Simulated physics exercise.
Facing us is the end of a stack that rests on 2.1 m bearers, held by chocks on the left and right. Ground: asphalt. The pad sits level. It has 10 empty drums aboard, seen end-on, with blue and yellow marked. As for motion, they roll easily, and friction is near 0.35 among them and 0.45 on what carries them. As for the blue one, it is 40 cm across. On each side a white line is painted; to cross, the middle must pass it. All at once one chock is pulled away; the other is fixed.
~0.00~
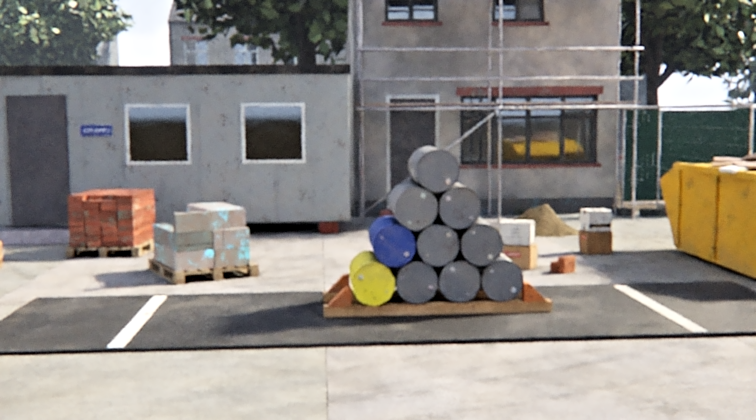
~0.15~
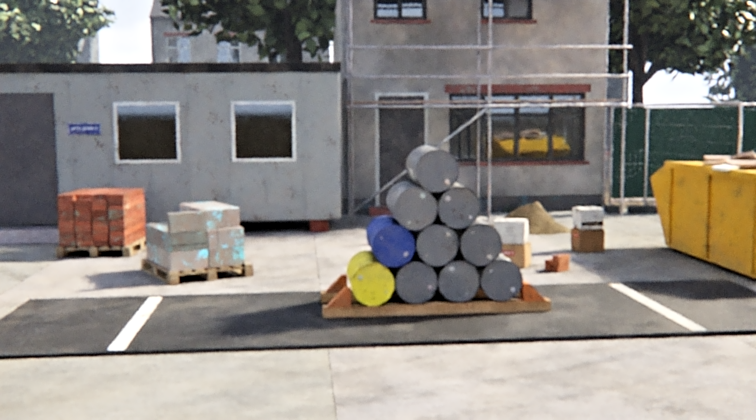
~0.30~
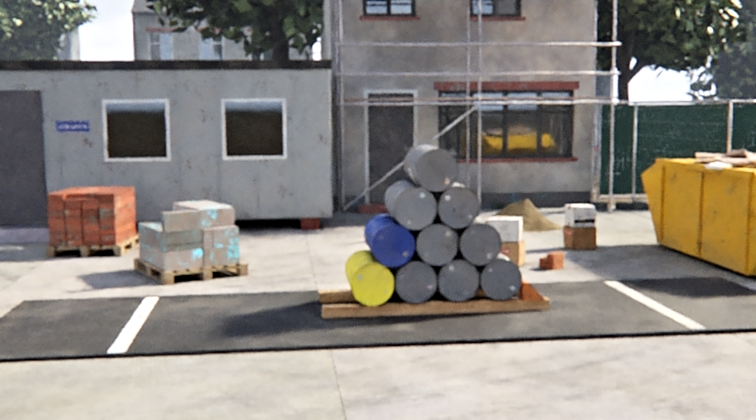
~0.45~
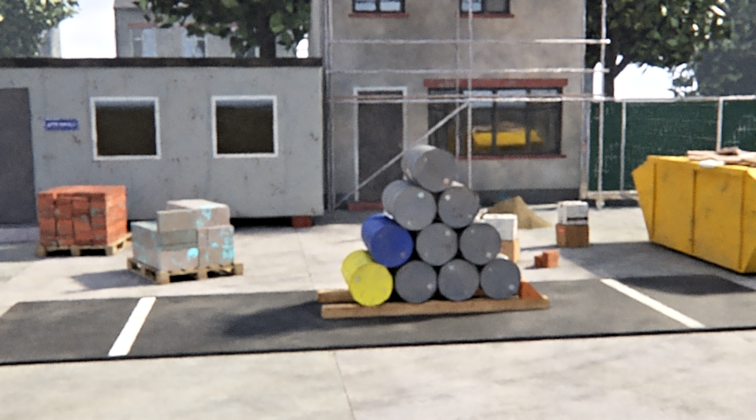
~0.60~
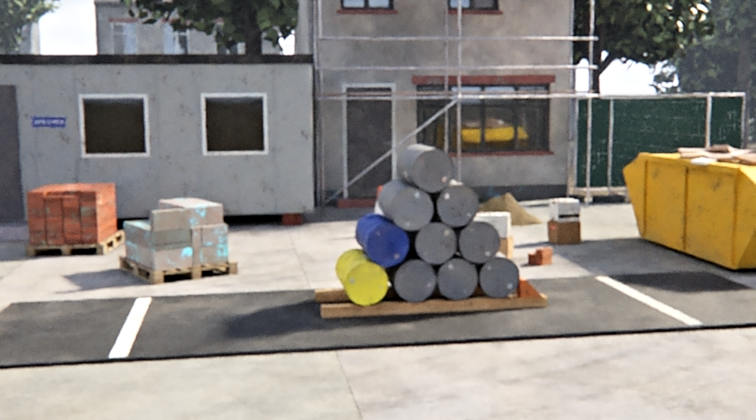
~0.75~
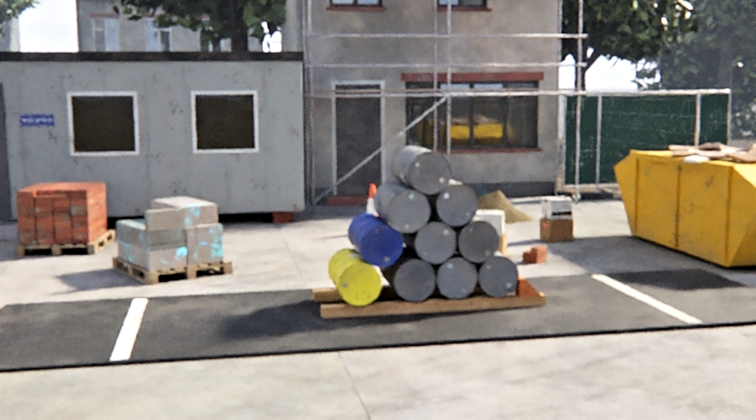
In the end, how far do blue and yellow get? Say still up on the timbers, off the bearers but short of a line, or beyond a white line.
For blue: Beyond a white line. For yellow: Beyond a white line.
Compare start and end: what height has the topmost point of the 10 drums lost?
Drop: Approx. 70 centimetres.
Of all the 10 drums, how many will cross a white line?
Tally at the end: 3.
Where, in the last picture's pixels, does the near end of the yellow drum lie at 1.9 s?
(231, 302), roughly.
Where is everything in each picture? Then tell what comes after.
Blue at (395, 247), yellow at (373, 284); both chocks in; lines at (137, 323) and (661, 309); the pad is level; 4 of the 10 form the bottom row, in the first picture.
Blue at (394, 247), yellow at (373, 284), in the second picture.
Blue at (394, 246), yellow at (373, 284); left chock gone, in the third picture.
Blue at (392, 246), yellow at (371, 284), in the fourth picture.
Blue at (388, 246), yellow at (366, 284), in the fifth picture.
Blue at (382, 246), yellow at (360, 284); lines at (129, 330) and (648, 300), in the sixth picture.
After 1.9 s, blue is off the bearers, 165 cm short of the left line, rolling left; yellow is off the bearers, 90 cm short of the left line, rolling left; 0 past a line.
After 3.4 s, blue is off the bearers, 70 cm short of the left line, rolling left; yellow is past the left line; 1 past a line.
After 5.1 s, blue is past the left line; yellow is past the left line; 2 past a line.
At rest (8.4 s), blue is past the left line; yellow is past the left line; 3 past a line.
